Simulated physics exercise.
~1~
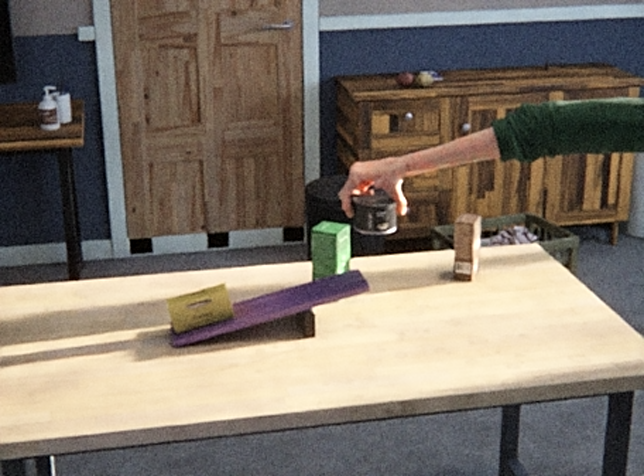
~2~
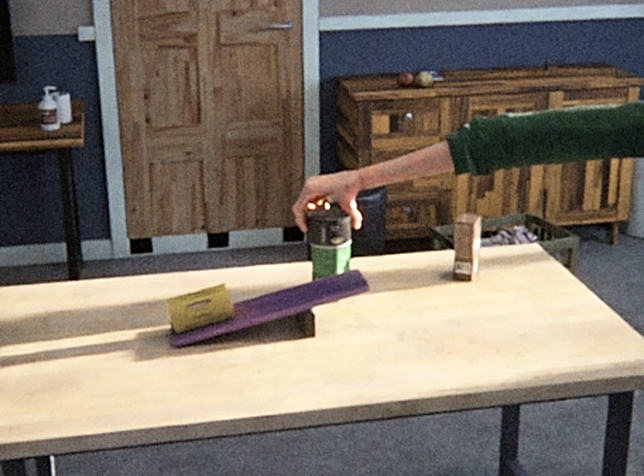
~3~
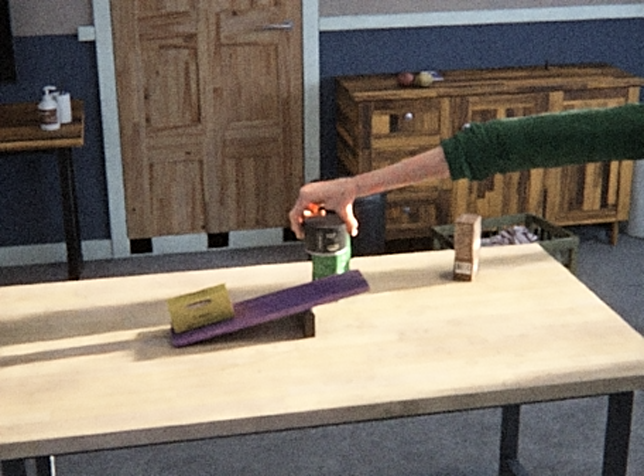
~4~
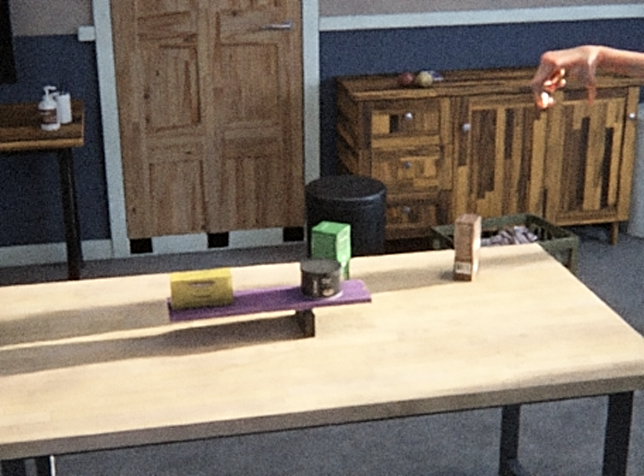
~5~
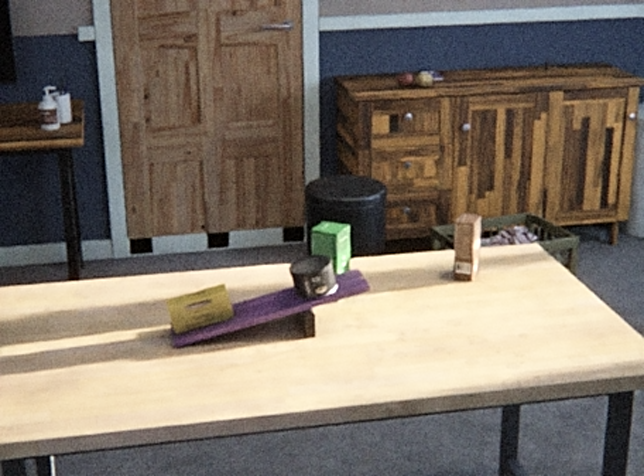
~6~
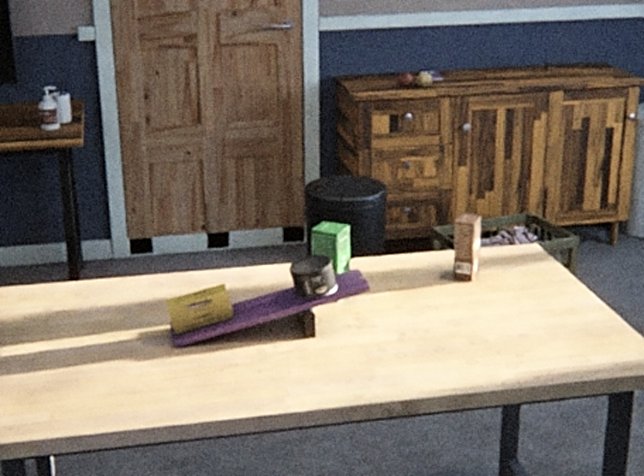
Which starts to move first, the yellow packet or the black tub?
The black tub moves first, carried left by the hand, while the yellow packet only shifts later, when the plank swings after the tub is released.
